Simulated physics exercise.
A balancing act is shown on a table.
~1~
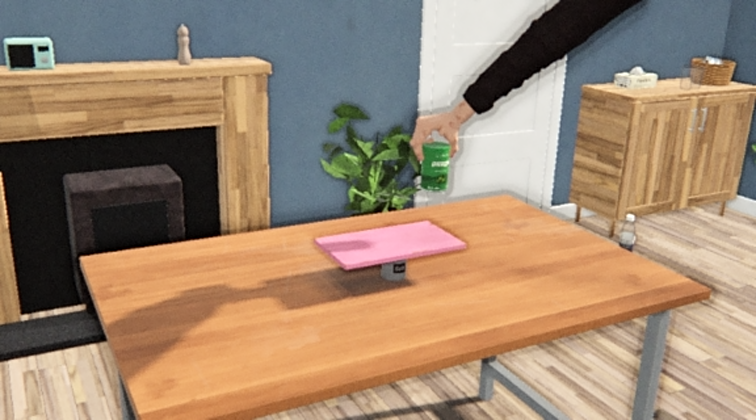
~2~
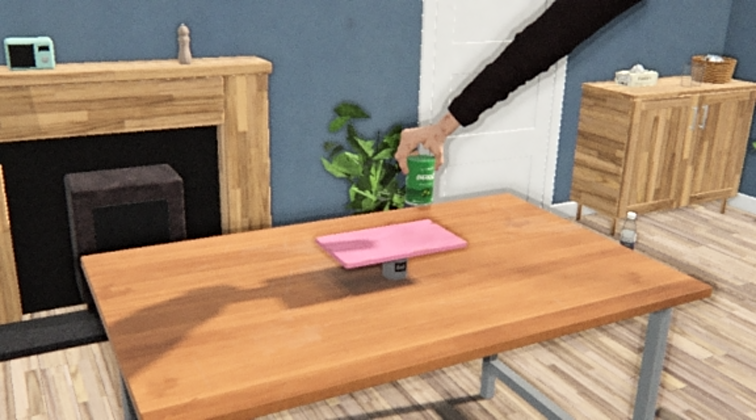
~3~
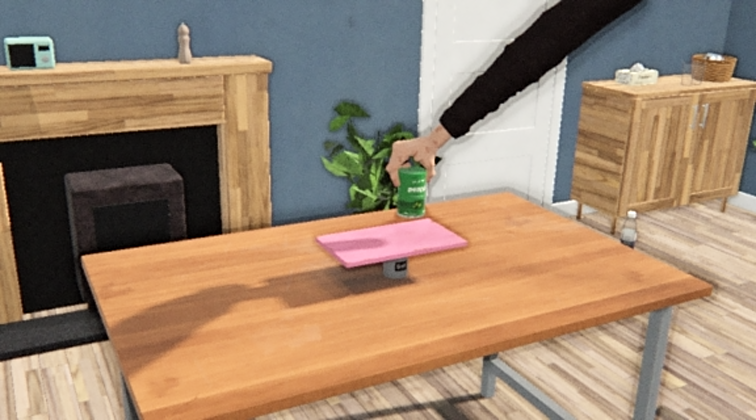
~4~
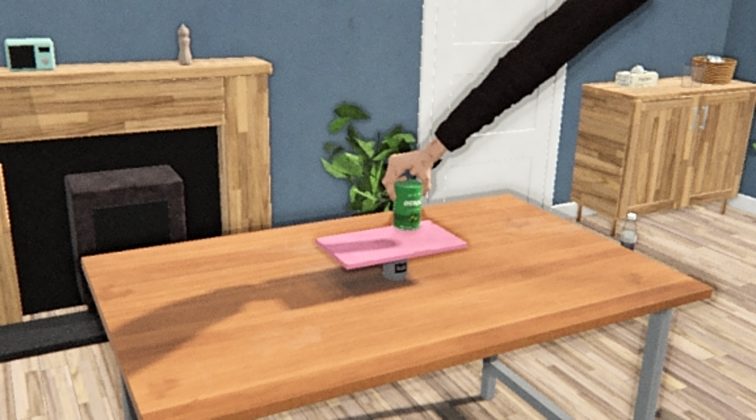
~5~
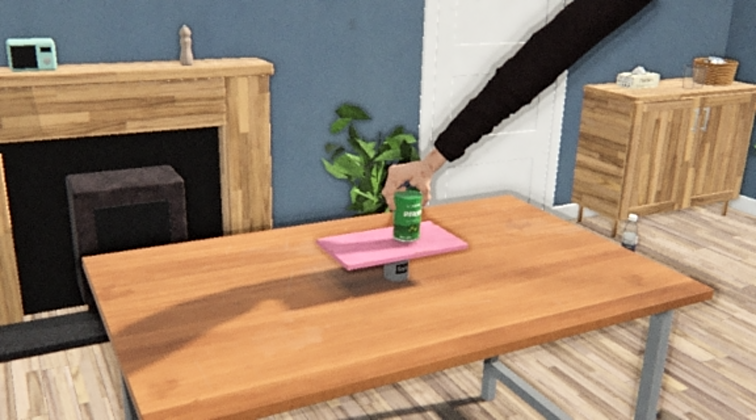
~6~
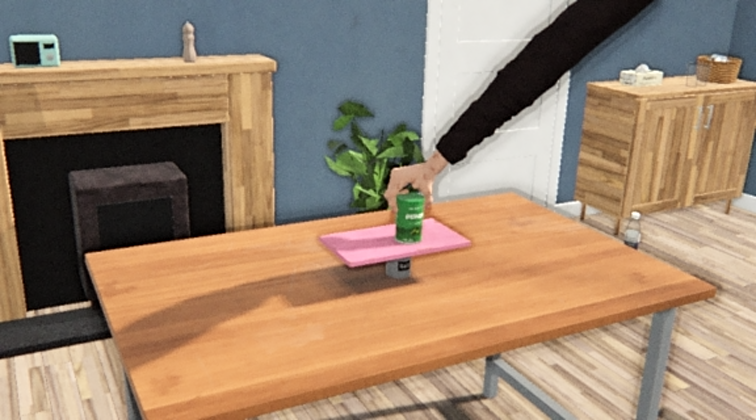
A hand lowers a green tin down and leftward onto a pink board above the table.
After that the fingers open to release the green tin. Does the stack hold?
The stack stays intact.
Then, 0.80 s on from there, no change.
Then, 1.80 s on from there, green tin resting near (409, 219).
In the end, all 3 unmoved. At the end, from the last picture's camera, green tin near (409, 219). The stack holds.
